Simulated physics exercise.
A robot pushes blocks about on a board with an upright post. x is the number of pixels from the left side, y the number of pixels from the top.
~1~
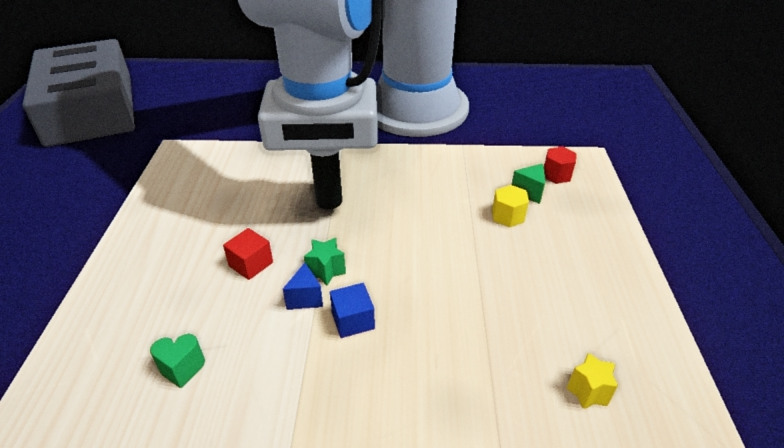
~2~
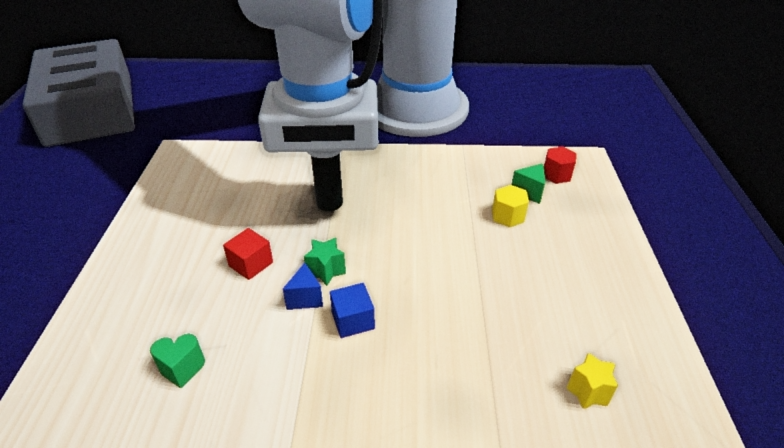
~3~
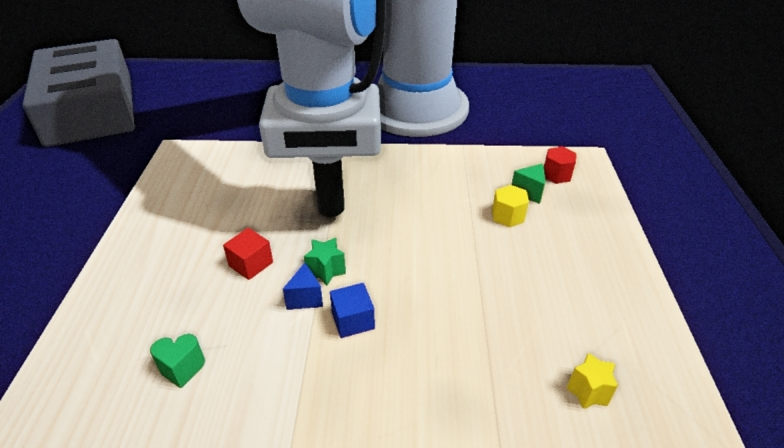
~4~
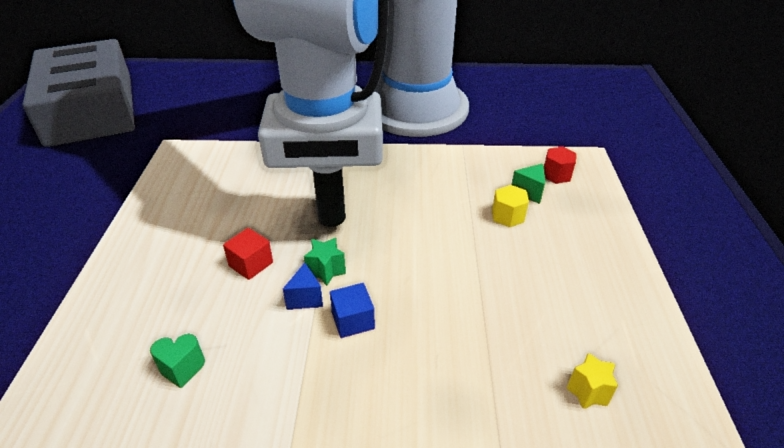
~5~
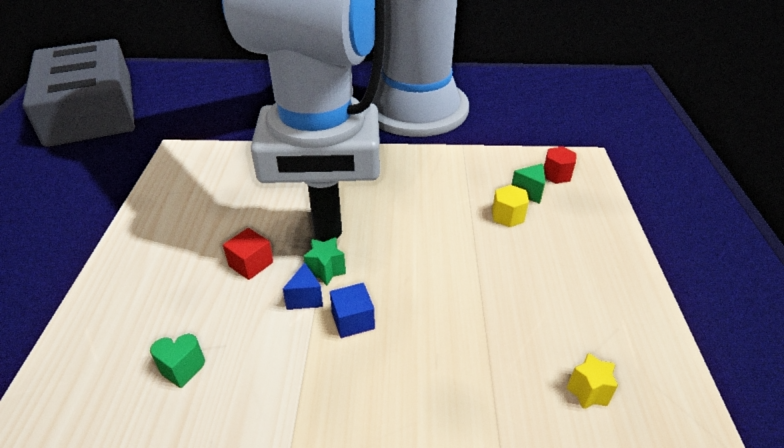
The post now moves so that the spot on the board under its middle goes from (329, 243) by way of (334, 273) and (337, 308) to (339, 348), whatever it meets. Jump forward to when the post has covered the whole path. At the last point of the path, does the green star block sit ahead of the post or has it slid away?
The post should slip past it.
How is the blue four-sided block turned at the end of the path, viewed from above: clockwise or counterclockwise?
Turns anticlockwise.
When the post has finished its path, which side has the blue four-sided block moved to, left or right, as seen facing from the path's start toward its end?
Left-hand side.
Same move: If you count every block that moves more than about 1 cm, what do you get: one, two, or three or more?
Three or more shift.
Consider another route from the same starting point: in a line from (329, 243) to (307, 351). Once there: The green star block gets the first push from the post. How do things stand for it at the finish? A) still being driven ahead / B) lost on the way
It's A.
The first path, step by step. One third of the way, post (333, 263); blue triangular piece (297, 290); green star block (320, 272), turned 25° clockwise.
Two thirds of the way, post (336, 299); blue triangular piece (276, 312), turned 25° clockwise; green star block (309, 303), turned 55° clockwise; blue four-sided block (354, 310), turned 30° anticlockwise.
At the end, post (338, 338); red four-sided block not moved; blue triangular piece (270, 315), turned 50° clockwise; green star block (303, 324), turned 100° clockwise; blue four-sided block (371, 340), turned 60° anticlockwise.
